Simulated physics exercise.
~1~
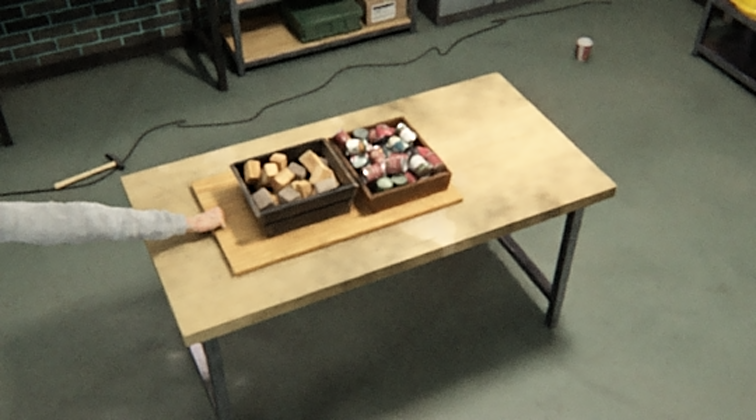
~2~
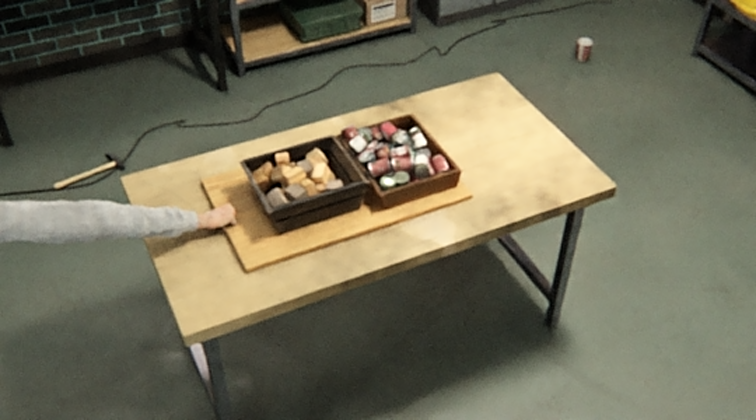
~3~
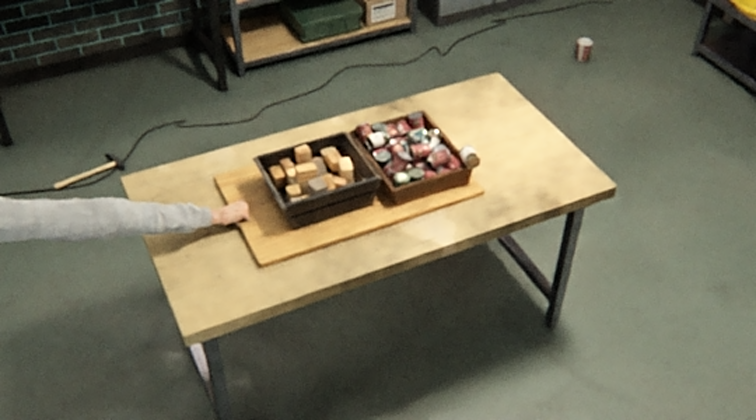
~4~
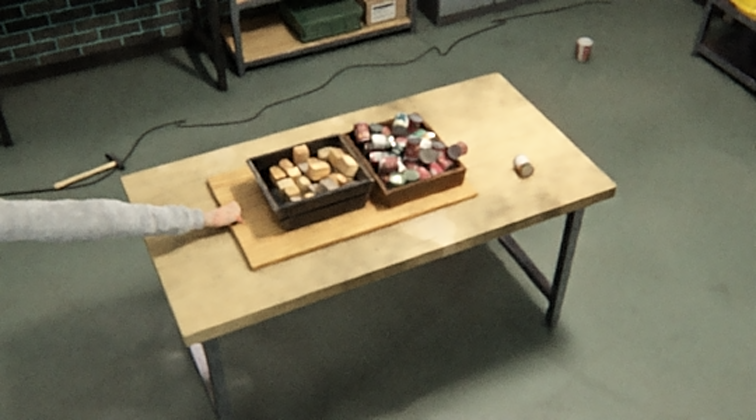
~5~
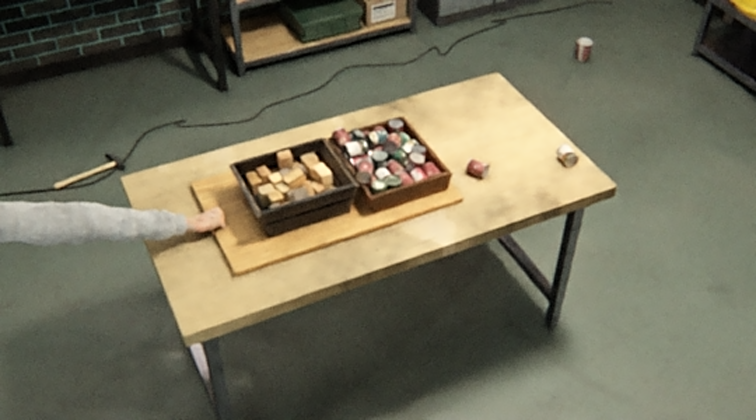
A hand slides a board of two totes right and back, spilling two tins onto the table.
